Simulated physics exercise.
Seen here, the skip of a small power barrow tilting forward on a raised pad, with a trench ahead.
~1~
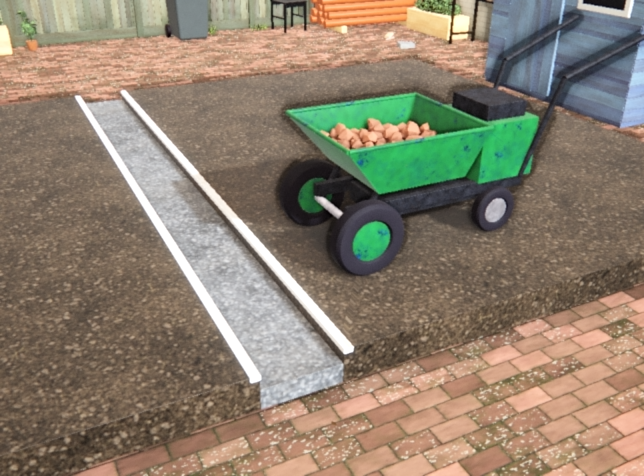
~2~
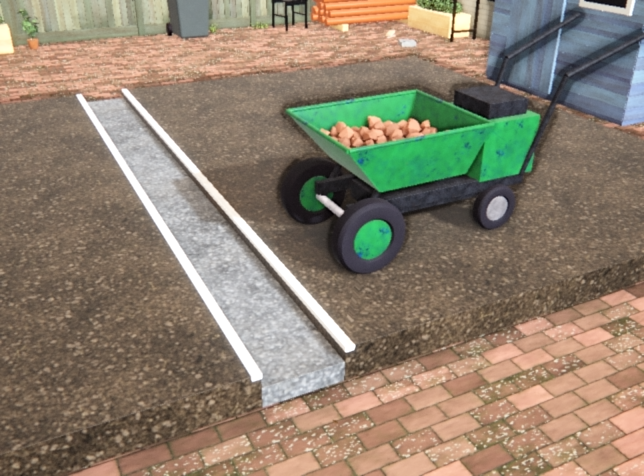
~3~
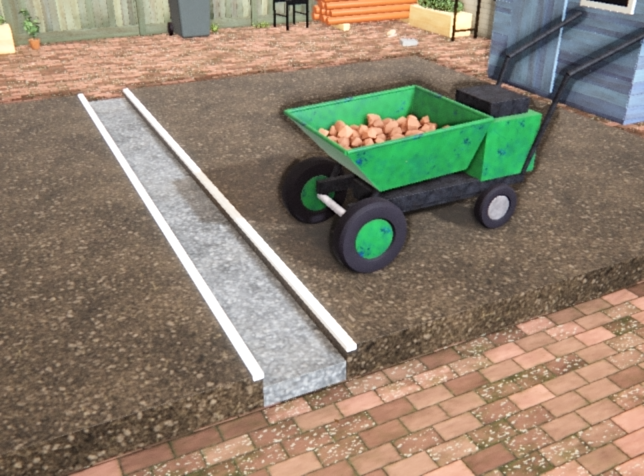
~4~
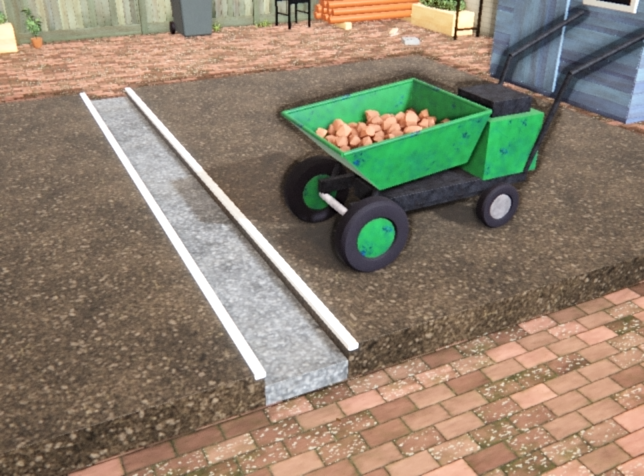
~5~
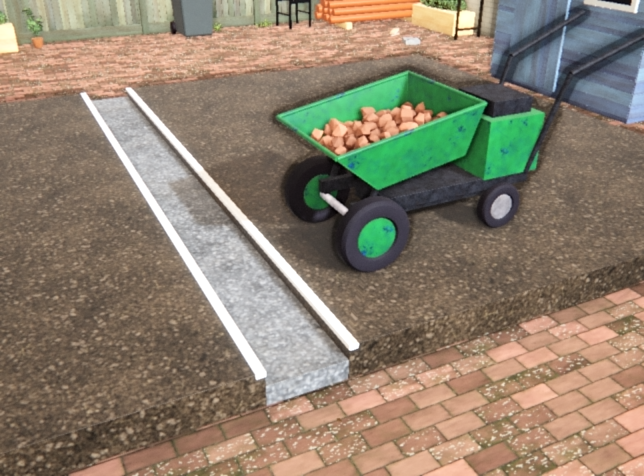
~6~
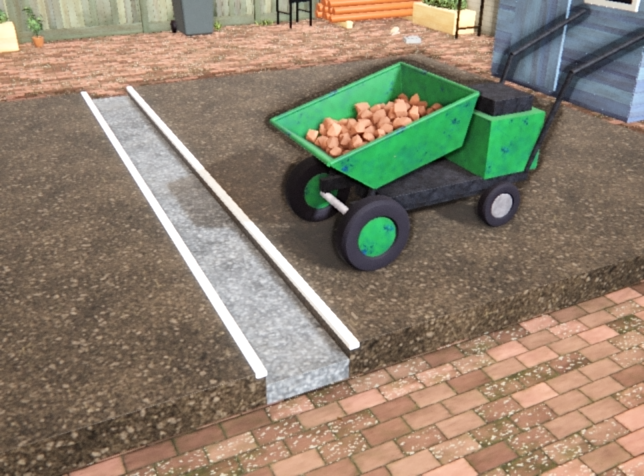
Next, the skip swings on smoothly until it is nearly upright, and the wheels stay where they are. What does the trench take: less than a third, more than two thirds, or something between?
The trench ends with more than two thirds of it.
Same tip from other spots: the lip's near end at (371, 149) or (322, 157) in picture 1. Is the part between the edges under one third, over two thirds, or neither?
First over two thirds, then between a third and two thirds.
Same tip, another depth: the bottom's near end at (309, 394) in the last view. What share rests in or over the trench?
Roughly 100 in a hundred.
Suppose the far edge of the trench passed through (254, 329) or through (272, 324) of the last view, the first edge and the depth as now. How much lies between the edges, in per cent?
Roughly 70 per cent, and 50 per cent.
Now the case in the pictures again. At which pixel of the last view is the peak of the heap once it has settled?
Near (242, 260).
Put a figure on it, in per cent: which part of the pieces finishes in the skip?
Some 0 per cent.
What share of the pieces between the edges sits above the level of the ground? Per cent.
It comes to 40 per cent or so.
Just after the last frame, skip tipped steeply; every one in the skip.
A moment on, skip tipped right over; the larger part in the skip; about a tenth in or heaped over the trench; just a few falling.
Further on, skip tipped right over; about a tenth in the skip; the larger part in or heaped over the trench; about a tenth beyond it.
When it is over, skip tipped right over; the larger part in or heaped over the trench; about a tenth beyond it.
